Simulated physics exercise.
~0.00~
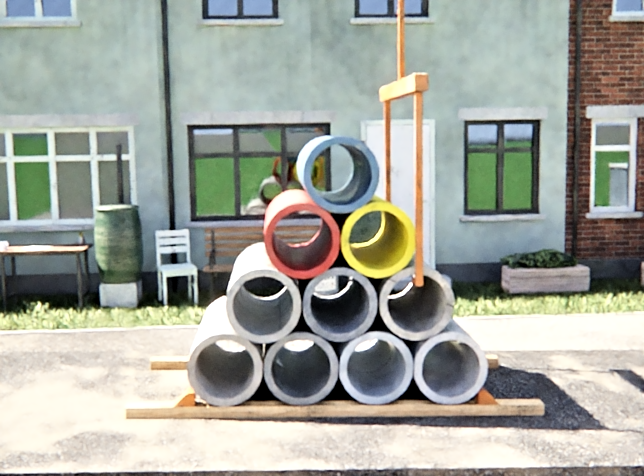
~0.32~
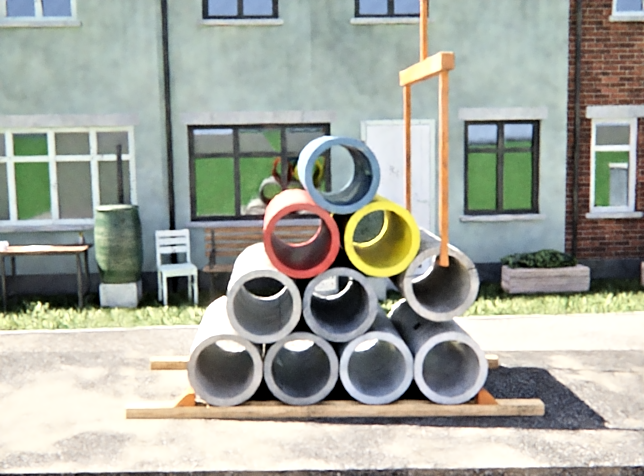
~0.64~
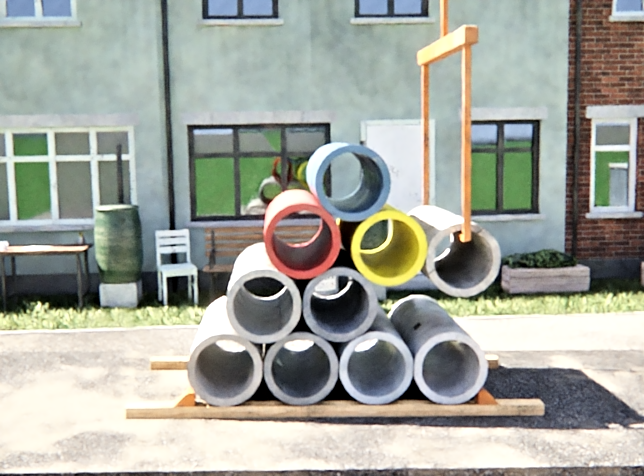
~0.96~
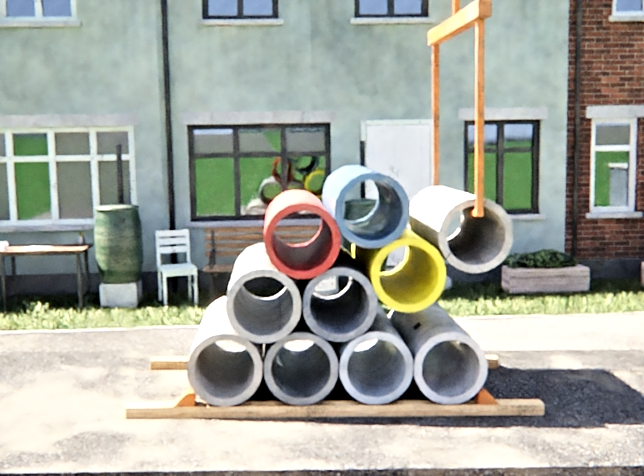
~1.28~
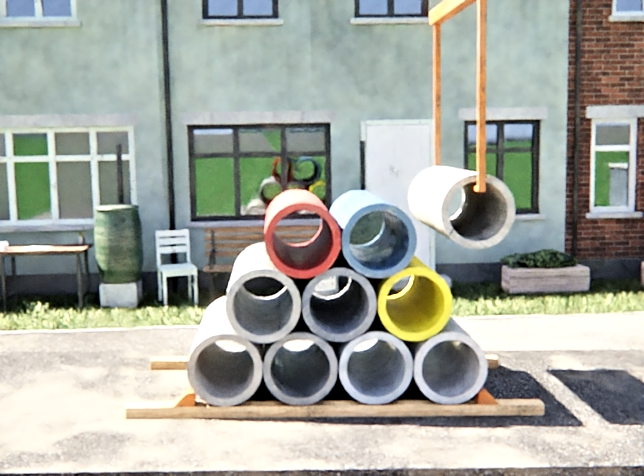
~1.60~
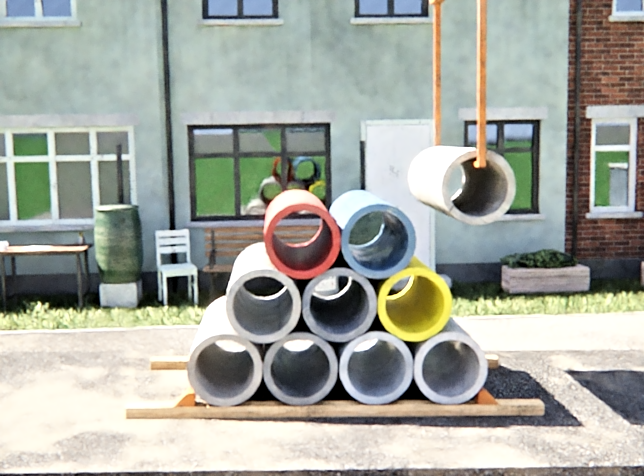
The video shows a pyramid of concrete pipes before a building as an orange lifting frame pulls the right-hand pipe out of the second row, rightward and up; the yellow pipe drops into the gap, the blue top pipe settles beside the unmoved red one, and the hooked pipe hangs above.
